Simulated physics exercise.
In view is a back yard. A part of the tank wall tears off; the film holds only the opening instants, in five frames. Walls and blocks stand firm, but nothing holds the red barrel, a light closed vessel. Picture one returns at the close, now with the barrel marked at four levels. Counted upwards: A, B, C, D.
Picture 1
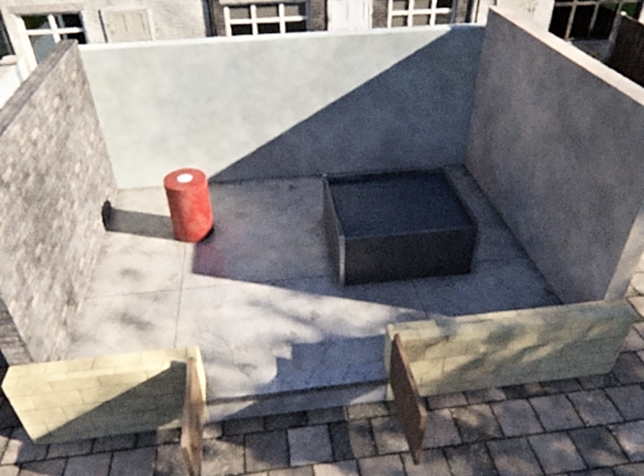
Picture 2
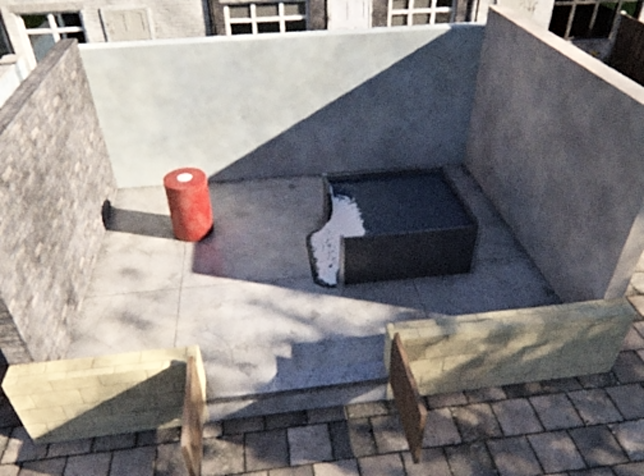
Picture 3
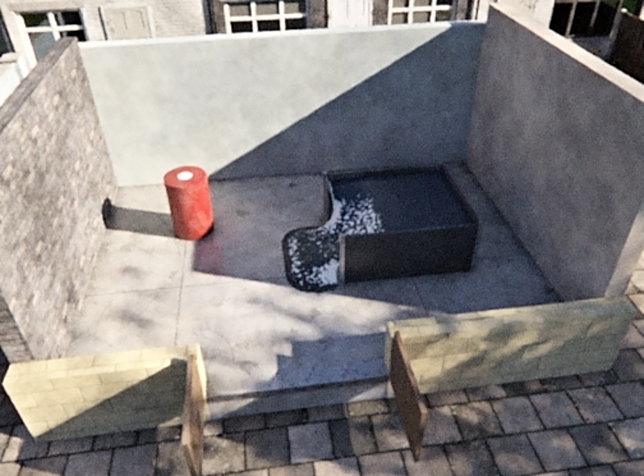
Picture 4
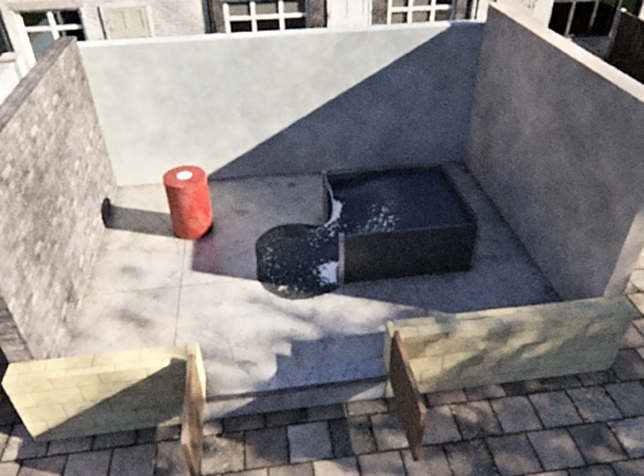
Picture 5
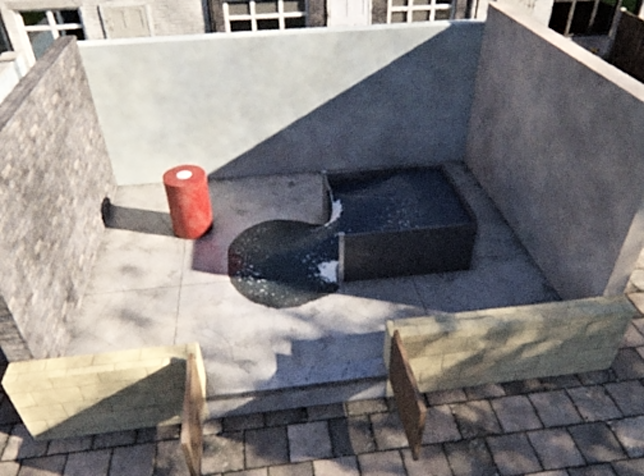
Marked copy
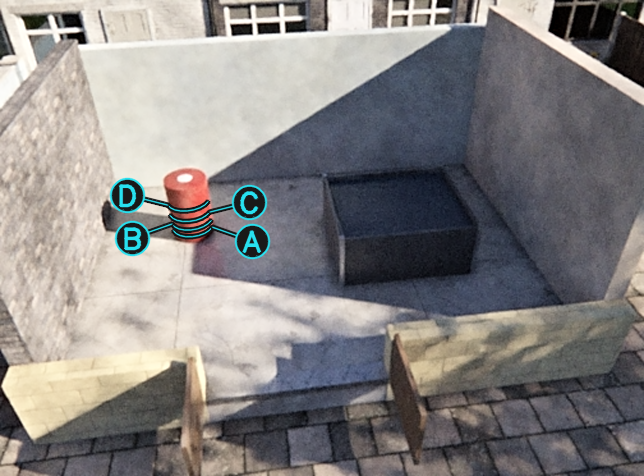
A walled back yard with pale and grey walls and a stone floor is seen from above at a steady angle, with cobbles in front and house windows behind. A large dark tank filled with dark water sits right of centre, a red barrel stands to the left, and low yellowish walls flank a front opening. Water pours from the tank's left side, foaming white, and spreads leftward across the floor in a widening dark, rounded pool.
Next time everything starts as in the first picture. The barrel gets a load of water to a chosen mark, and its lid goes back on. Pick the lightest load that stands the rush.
Mark B just does it.
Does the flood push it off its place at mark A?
Yes, that goes wrong.
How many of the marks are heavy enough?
Three of the four.
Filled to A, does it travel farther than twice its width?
No, less.
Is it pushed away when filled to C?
No, not at all.
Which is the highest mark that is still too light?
That would be A.
On the marked copy, A at (192, 236); B at (190, 230); C at (189, 221); D at (187, 210); from the bottom up A, B, C, D.
With A, it is pushed about its own width away.
With B, it does not move.
With C, it does not move.
With D, it does not move.
